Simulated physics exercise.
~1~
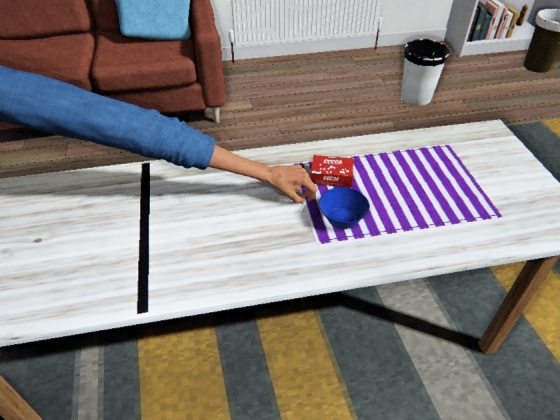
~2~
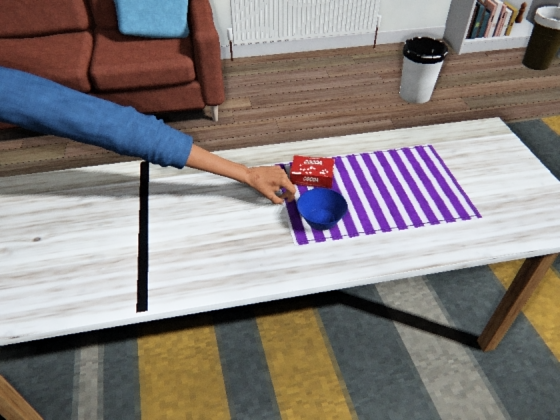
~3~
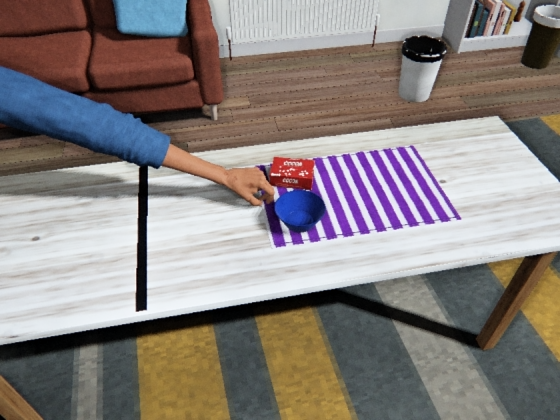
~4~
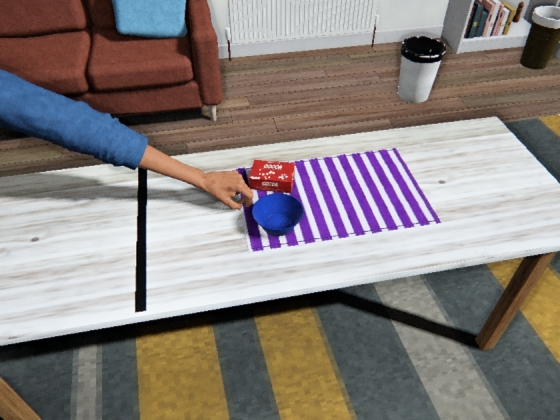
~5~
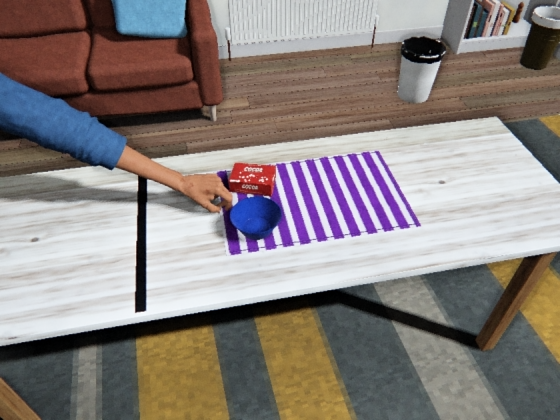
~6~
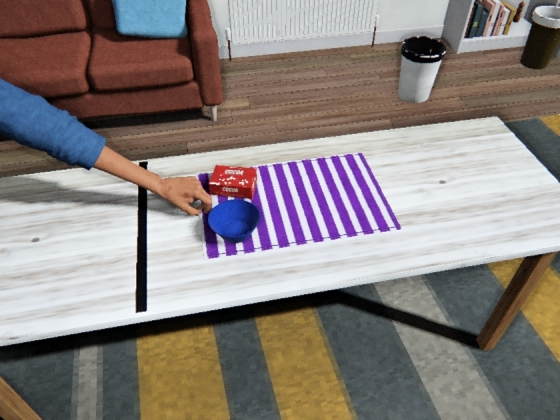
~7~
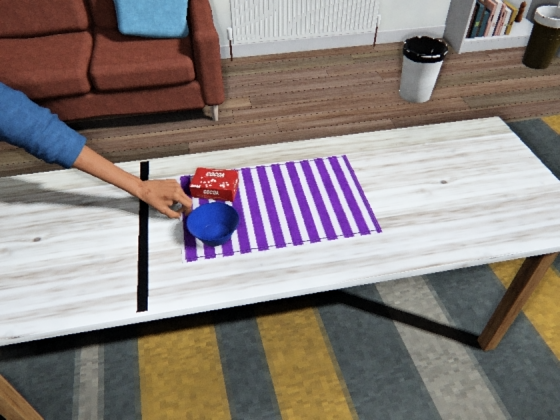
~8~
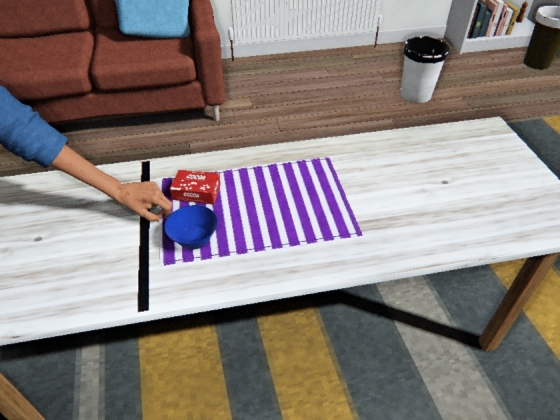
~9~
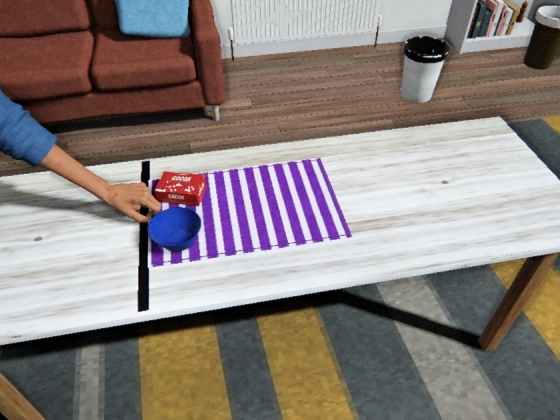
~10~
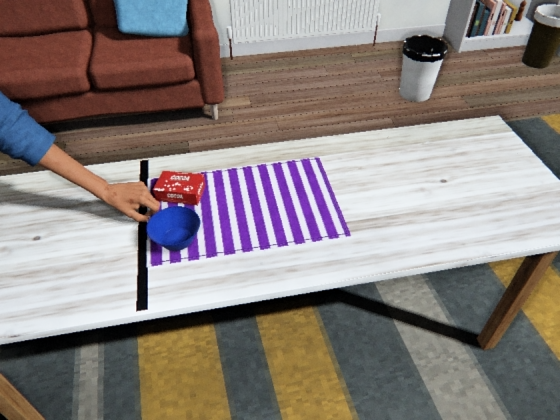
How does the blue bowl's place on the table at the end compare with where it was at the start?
The blue bowl starts to the right of the table's middle, well away from the black tape, and ends much further left, just to the right of the tape.
A purple and white striped cloth lies on a pale wooden table in a living room, seen from above and in front, with a blue bowl and a red packet near its left edge. A strip of black tape crosses the table further left, and a reddish-brown sofa and a bin stand behind. A hand in a blue sleeve, reaching in from the left, draws the cloth steadily leftward, and both things ride along. The cloth's left edge reaches the tape and the pulling stops. The bowl and the packet remain on the cloth, side by side, beside the tape.
